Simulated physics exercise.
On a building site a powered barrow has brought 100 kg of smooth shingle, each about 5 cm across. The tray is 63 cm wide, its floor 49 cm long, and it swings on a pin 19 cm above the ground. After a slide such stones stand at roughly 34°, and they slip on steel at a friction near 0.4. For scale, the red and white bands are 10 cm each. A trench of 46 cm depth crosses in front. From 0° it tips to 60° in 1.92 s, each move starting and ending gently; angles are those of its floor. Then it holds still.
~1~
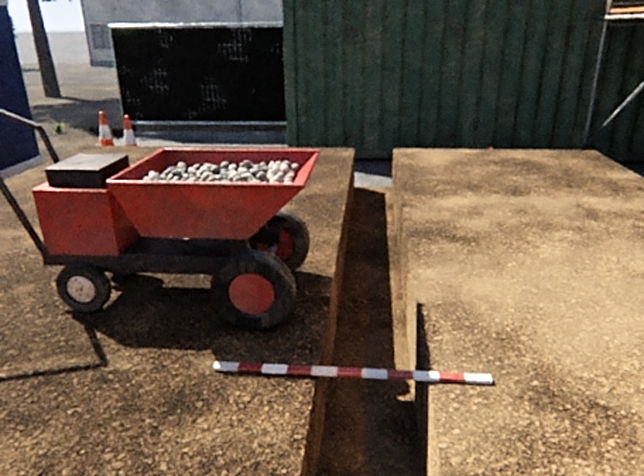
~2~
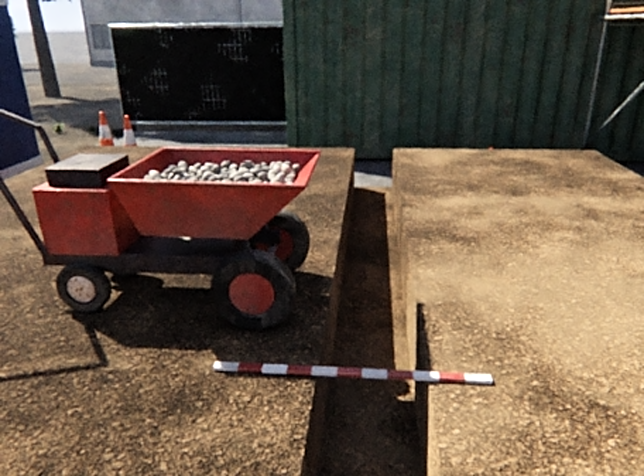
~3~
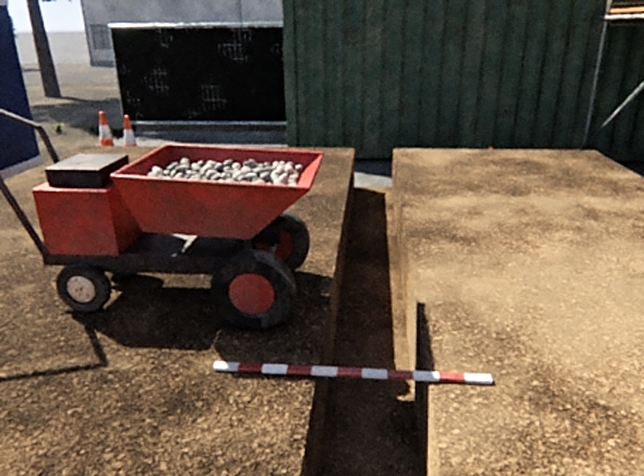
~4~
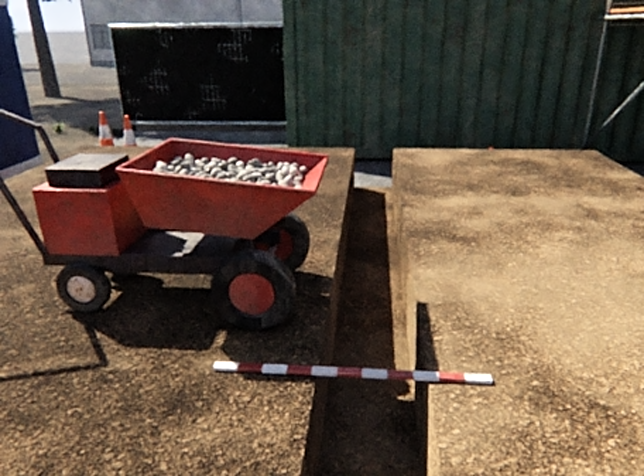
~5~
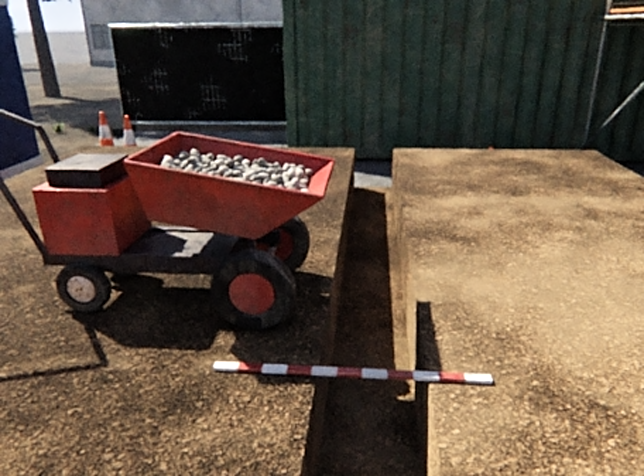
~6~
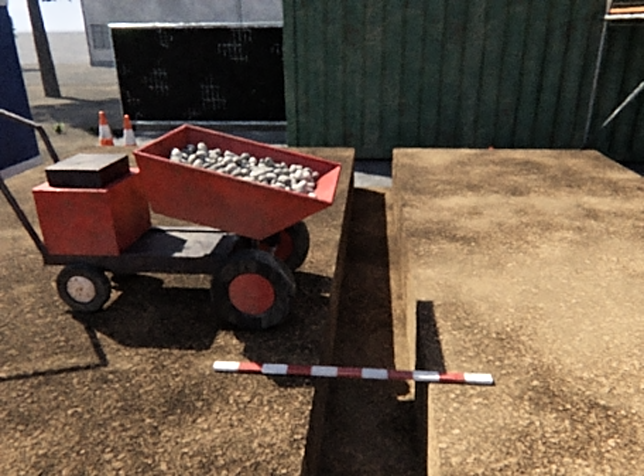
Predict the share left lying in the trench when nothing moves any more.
About 67 per cent.
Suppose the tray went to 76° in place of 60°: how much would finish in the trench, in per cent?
Then about 75 per cent.
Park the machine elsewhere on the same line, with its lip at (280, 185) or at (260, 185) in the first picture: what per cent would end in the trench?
About 90 and 100 per cent.
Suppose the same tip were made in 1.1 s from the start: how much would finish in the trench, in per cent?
It would be near 60 per cent.
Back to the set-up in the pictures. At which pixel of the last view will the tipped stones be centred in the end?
Around (398, 367).
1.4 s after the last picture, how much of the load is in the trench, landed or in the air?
Some 30 per cent.
Then, 0.8 s after the last picture the floor is at 51°, 100 % in the tray; the foremost stones are at (378, 248).
Then, 1.4 s after the last picture the floor is at 60°, 49 % in the tray, 30 % in the trench, 21 % past the trench; the foremost stones are at (480, 292).
Then, 1.8 s after the last picture the floor is at 60°, 22 % in the tray, 45 % in the trench, 33 % past the trench; the foremost stones are at (529, 291).
Then, 3.7 s after the last picture the floor is at 60°, 0 % in the tray, 67 % in the trench, 33 % past the trench; the foremost stones are at (537, 284).
